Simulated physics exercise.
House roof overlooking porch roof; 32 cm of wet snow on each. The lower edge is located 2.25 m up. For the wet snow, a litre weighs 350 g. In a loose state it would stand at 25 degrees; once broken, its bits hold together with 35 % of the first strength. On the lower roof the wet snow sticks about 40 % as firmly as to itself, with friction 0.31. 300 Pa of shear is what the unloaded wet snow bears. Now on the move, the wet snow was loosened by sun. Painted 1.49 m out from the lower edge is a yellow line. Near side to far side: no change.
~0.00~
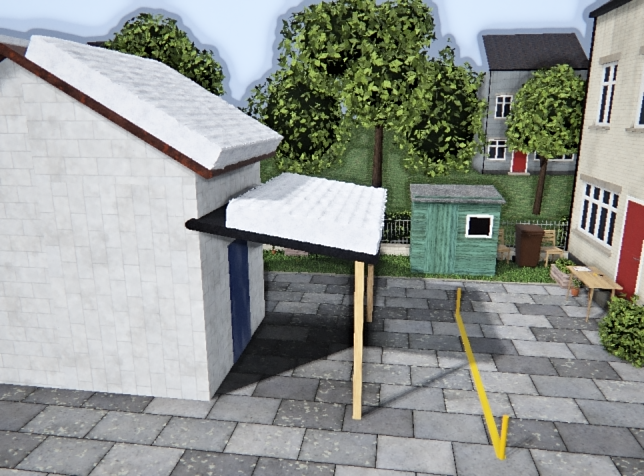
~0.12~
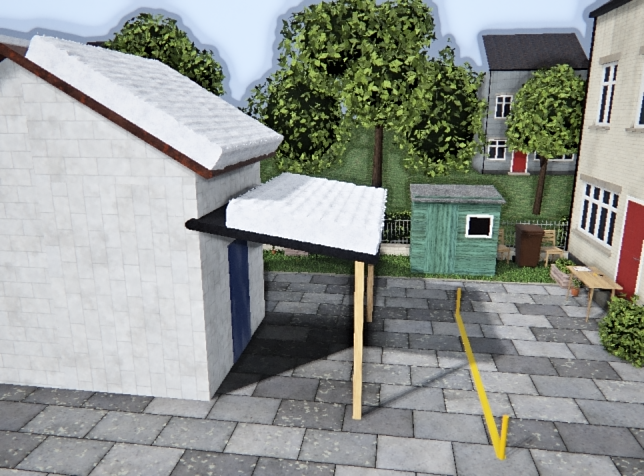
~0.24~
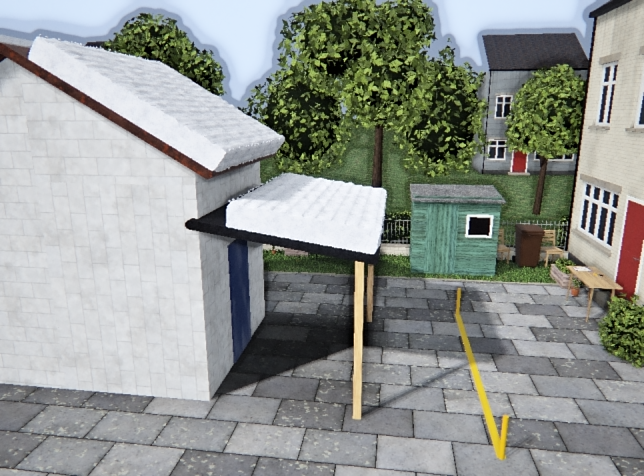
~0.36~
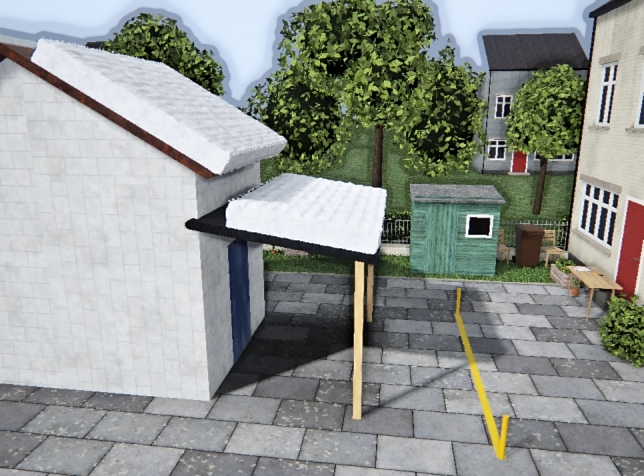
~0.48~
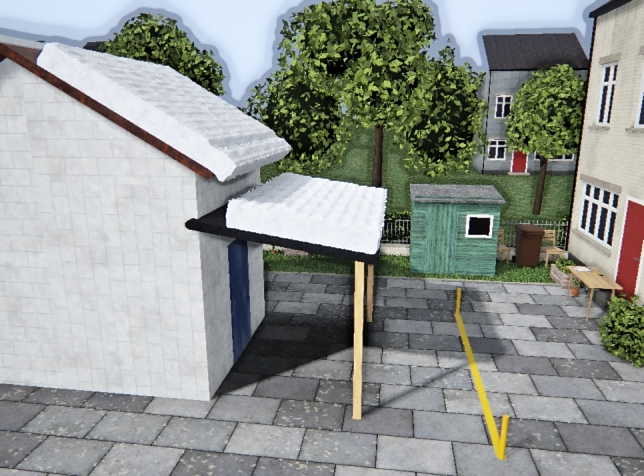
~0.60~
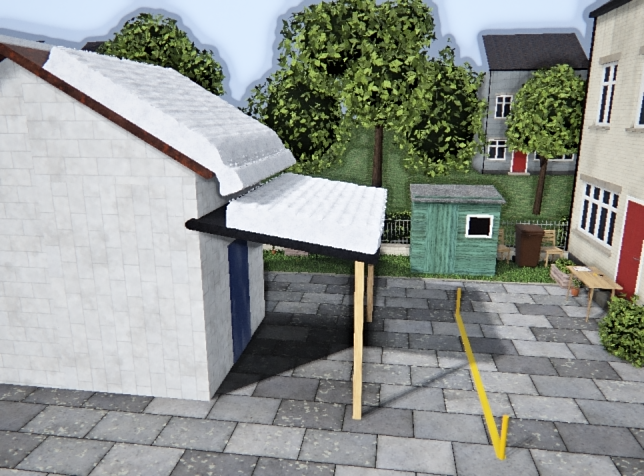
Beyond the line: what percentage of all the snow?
I would say close to 2 percent.
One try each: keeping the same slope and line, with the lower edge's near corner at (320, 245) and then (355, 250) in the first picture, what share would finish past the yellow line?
First about 12 per cent, second about 6 per cent.
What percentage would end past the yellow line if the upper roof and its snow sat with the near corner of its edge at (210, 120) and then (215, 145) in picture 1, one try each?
First try 25 %, second try 18 %.
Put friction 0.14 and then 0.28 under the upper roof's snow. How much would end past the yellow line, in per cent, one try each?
Roughly 20 per cent first, roughly 10 per cent second.
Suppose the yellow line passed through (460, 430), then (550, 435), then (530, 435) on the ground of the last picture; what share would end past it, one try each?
7 %, 0 %, 0 %.
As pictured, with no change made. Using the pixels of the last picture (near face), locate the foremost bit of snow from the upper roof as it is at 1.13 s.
About (273, 205).
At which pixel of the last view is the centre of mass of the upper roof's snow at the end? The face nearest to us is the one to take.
It comes out near (308, 249), give or take.
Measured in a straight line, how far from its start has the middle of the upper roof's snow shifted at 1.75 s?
I'd say close to 1.8 m.
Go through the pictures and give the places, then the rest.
The first frame shows front end of the wet snow at (213, 150).
The second frame shows front end of the wet snow at (214, 151), its middle shifted 1.1 cm.
The third frame shows front end of the wet snow at (216, 152), its middle shifted 4.3 cm, 2 % of it past the upper edge, in one piece.
The fourth frame shows front end of the wet snow at (220, 156), its middle shifted 9.7 cm, 4 % of it past the upper edge, in one piece.
The fifth frame shows front end of the wet snow at (227, 165), its middle shifted 18 cm, 7 % of it past the upper edge, in one piece.
The sixth frame shows front end of the wet snow at (237, 173), its middle shifted 28 cm, 11 % of it past the upper edge, cracking.
By 1.13 s, none is below the lower edge and 0 % is past the line.
By 1.75 s, none is below the lower edge and 0 % is past the line.
By 2.38 s, 3 % is below the lower edge and 0 % is past the line.
By 3.00 s, 19 % is below the lower edge and 0 % is past the line.
By 6.00 s, at the end, 29 % is below the lower edge and 2 % is past the line.
